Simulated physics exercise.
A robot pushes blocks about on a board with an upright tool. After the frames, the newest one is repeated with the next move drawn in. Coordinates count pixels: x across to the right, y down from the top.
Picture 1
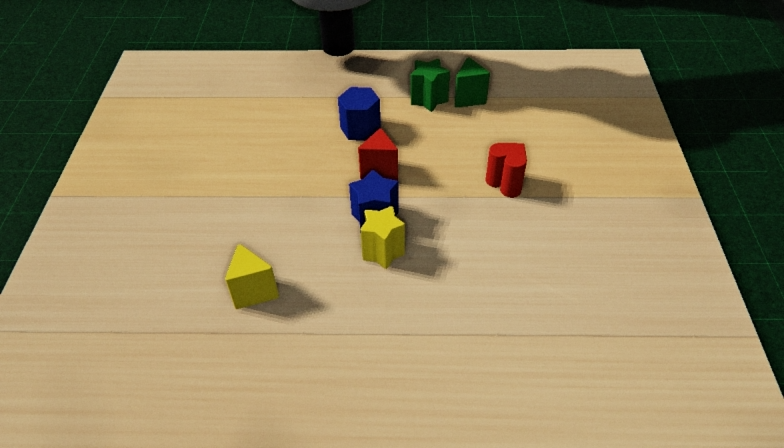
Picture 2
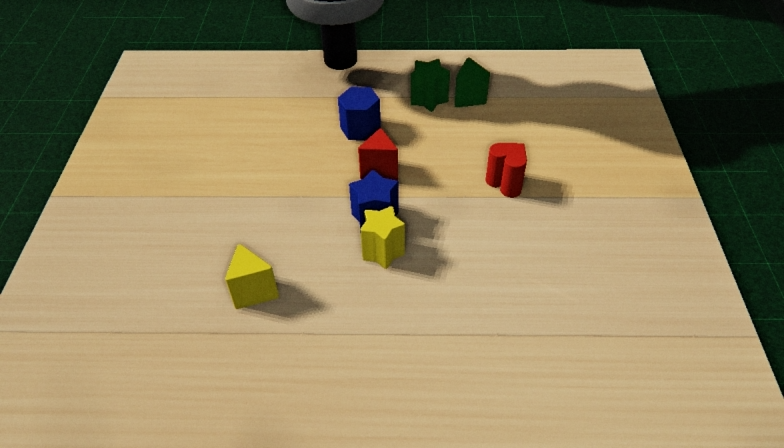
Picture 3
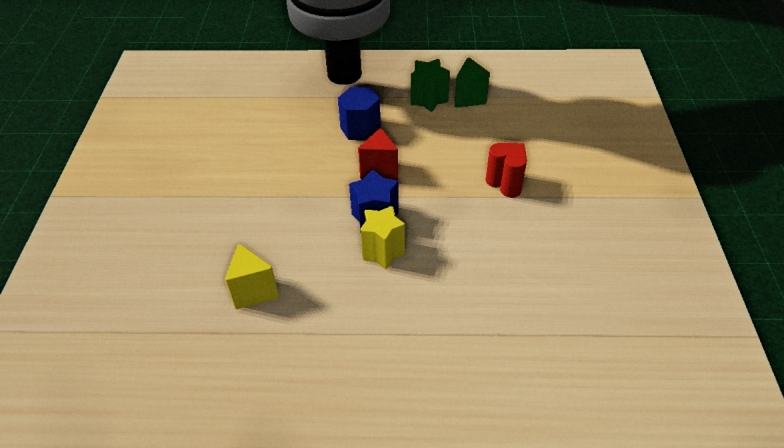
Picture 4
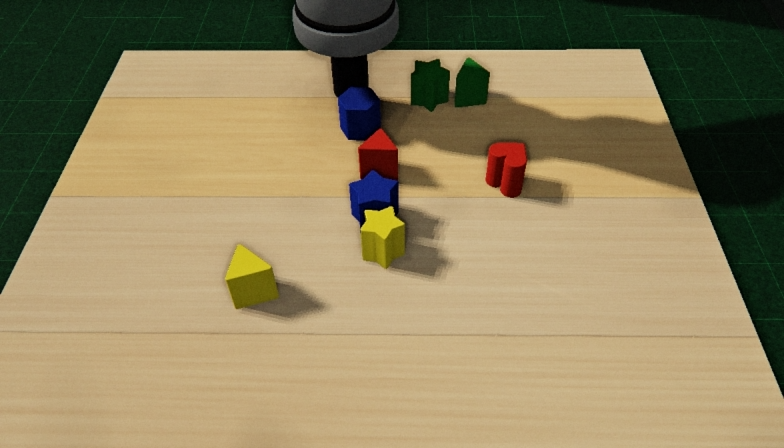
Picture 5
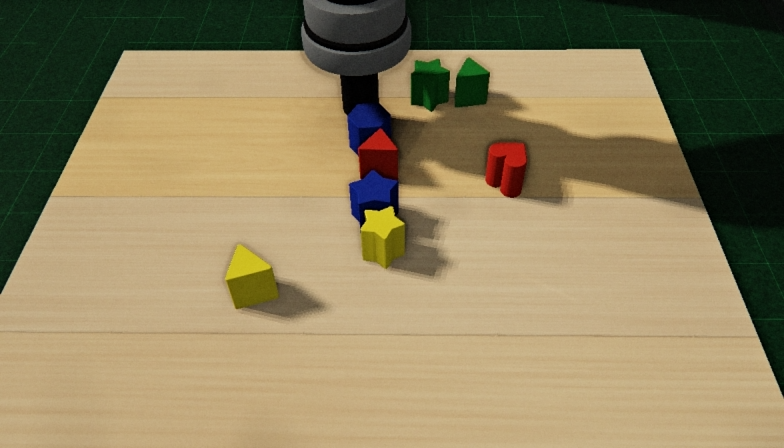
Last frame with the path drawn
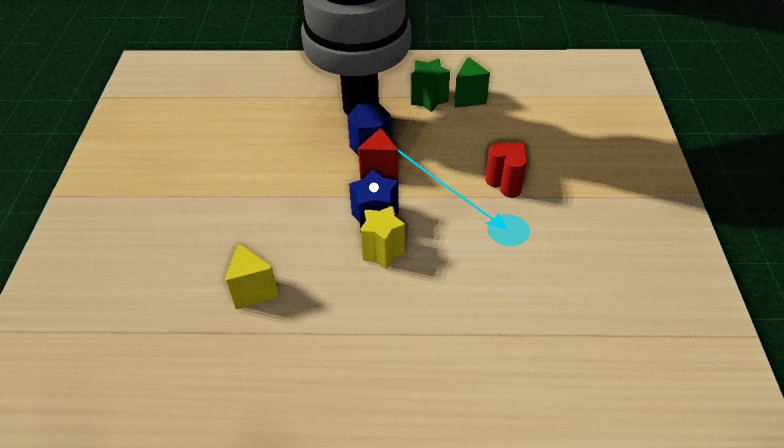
A robot arm's dark upright tool moving forward over a wooden board and nudging a blue hexagonal block toward a red triangular one.
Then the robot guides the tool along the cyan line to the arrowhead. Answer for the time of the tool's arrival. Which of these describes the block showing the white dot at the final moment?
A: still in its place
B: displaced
B.
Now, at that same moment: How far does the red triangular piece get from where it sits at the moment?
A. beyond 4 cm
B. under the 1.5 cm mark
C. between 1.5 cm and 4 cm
My answer is option A.
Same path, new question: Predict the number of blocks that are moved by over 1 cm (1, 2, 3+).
Three or more blocks.
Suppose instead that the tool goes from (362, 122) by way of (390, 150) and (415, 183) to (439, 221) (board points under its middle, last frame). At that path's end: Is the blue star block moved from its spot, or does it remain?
It does get moved.
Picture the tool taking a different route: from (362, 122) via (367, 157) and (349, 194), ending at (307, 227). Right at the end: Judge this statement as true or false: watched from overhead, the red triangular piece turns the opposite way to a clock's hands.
It is false.
The drawn path runs from (362, 122) to (508, 230); the dot is on the blue star block.
What follows on the original path. One third of the way, tool (405, 141); blue hexagon (407, 151), turned 15° clockwise; blue star block (372, 196), turned 20° clockwise; red triangular piece (392, 173), turned 65° clockwise; yellow star block (381, 225).
Two thirds of the way, tool (454, 177); blue hexagon (438, 188), turned 65° clockwise; blue star block (363, 205), turned 50° clockwise; red triangular piece (403, 195), turned 115° clockwise; yellow star block (376, 234), turned 30° anticlockwise.
At the end, tool (511, 216); blue hexagon (447, 196), turned 105° clockwise; blue star block (363, 205), turned 50° clockwise; red triangular piece (403, 195), turned 115° clockwise; yellow star block (376, 234), turned 30° anticlockwise.
